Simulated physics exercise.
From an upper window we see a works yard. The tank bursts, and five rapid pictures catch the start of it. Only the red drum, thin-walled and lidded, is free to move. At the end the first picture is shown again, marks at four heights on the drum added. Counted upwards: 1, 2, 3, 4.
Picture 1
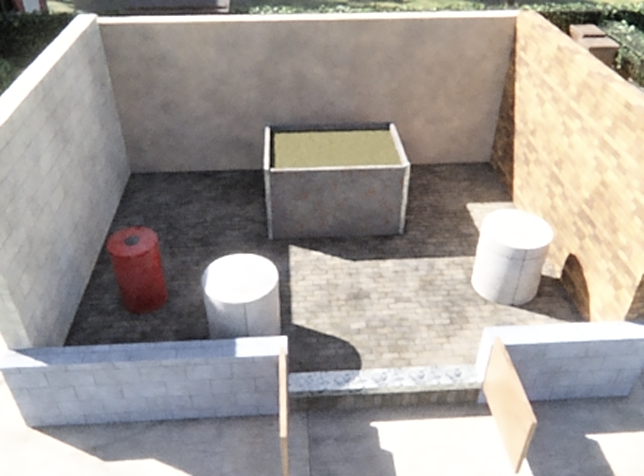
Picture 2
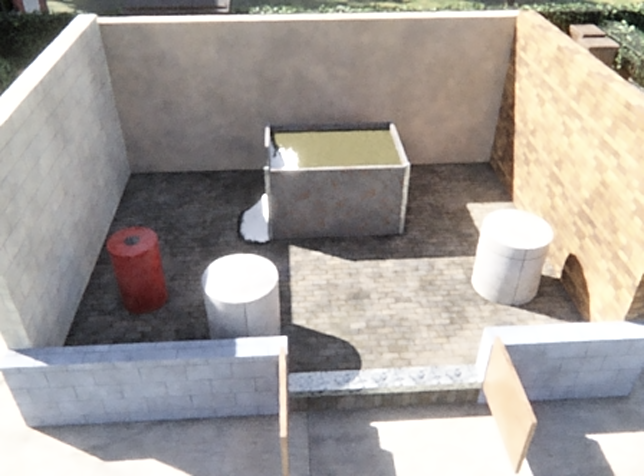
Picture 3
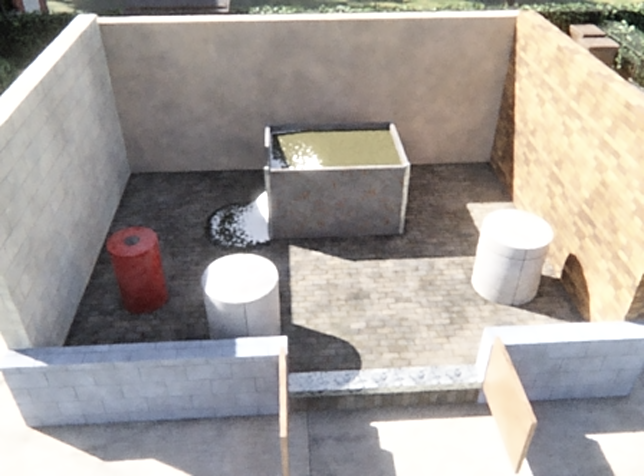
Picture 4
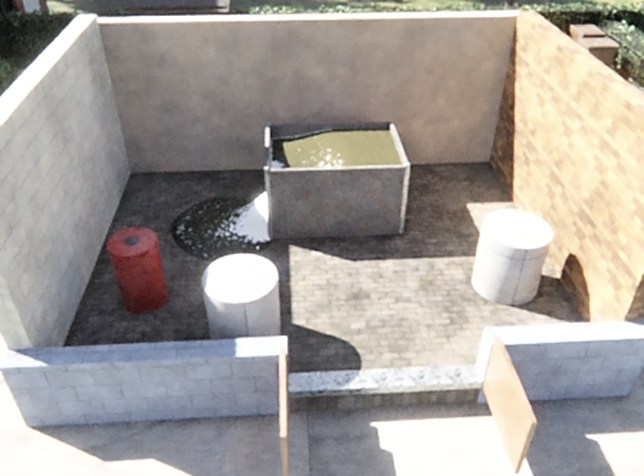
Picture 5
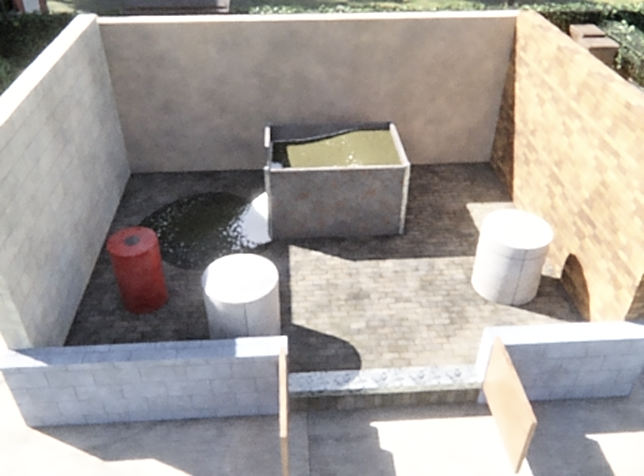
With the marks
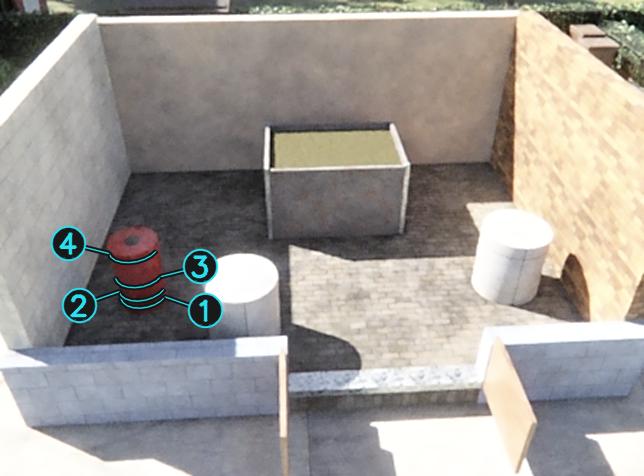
In a walled yard, water poured from the left side of a raised tank onto the paving, and a dark puddle spread left towards the red drum, which stayed still.
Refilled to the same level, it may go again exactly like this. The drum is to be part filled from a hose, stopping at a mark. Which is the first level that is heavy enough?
The limit is 3.
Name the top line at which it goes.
2.
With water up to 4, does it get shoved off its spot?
No, that is safe.
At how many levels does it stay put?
Two.
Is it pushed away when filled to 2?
Yes.
In cyan, 1 at (140, 308); 2 at (138, 301); 3 at (135, 287); 4 at (129, 262); from the bottom up 1, 2, 3, 4.
If 1 is chosen, it is pushed about twice its own width away.
If 2 is chosen, it is pushed about twice its own width away.
If 3 is chosen, it does not move.
If 4 is chosen, it does not move.
